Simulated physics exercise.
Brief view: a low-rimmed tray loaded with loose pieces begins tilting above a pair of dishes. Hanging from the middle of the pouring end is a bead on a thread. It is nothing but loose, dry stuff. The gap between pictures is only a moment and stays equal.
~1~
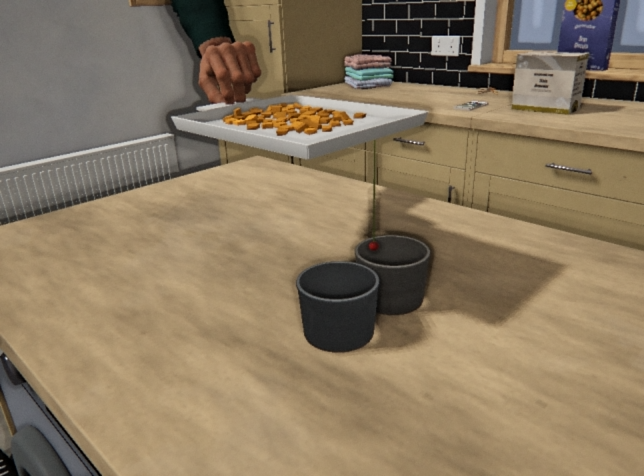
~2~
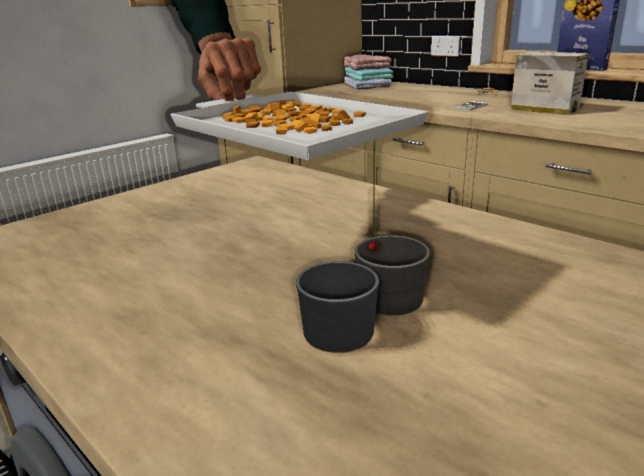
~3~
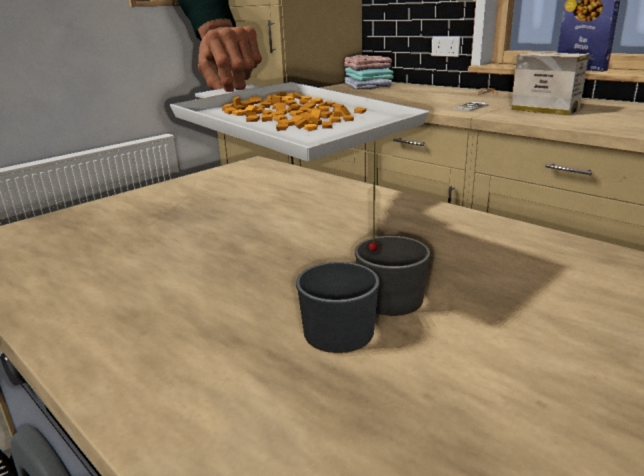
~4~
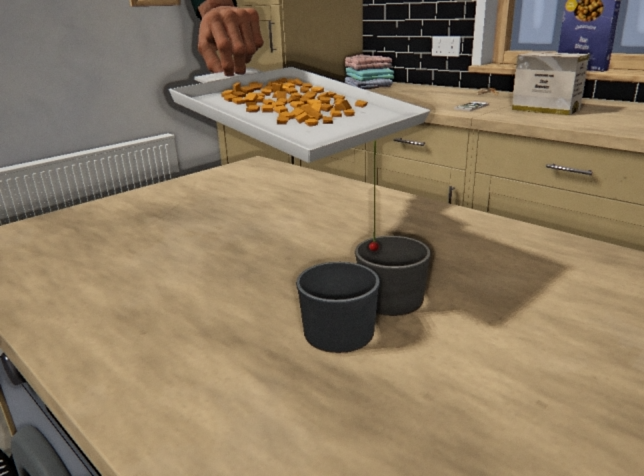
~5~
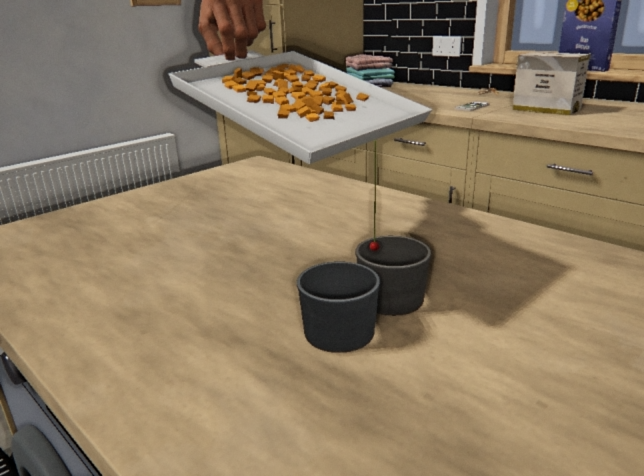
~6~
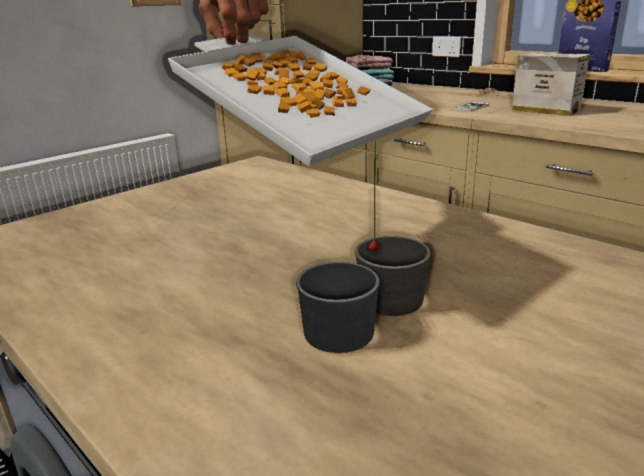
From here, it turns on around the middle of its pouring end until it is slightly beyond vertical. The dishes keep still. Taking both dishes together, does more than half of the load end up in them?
No.
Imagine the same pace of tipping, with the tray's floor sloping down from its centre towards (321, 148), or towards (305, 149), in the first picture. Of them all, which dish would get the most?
Okay, first try the left-side one, second try the left-side one.
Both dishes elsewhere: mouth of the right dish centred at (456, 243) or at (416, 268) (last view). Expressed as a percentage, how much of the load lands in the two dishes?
Trial 1 around 30 percent, trial 2 around 70 percent.
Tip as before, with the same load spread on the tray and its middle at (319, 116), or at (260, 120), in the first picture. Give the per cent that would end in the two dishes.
In order, 40 % then 40 %.
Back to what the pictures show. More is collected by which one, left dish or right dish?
That one is the leftward one.
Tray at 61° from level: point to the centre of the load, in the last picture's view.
I'd put the middle close to (353, 128).
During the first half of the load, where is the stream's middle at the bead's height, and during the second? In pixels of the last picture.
I'd say around (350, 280) at first, then around (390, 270).
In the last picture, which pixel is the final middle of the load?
Close to (371, 343).
Soon after the last picture, tray tipped steeply; nearly all on the tray; a small part in the air.
A little later, tray tipped right over; about two thirds on the tray; a small part in the left dish; a small part outside both; a small part in the air.
Later still, tray tipped past a quarter turn; about a third in the left dish; a small part in the right dish; about two thirds outside both.
At rest, tray tipped past a quarter turn; about a third in the left dish; a small part in the right dish; about two thirds outside both.
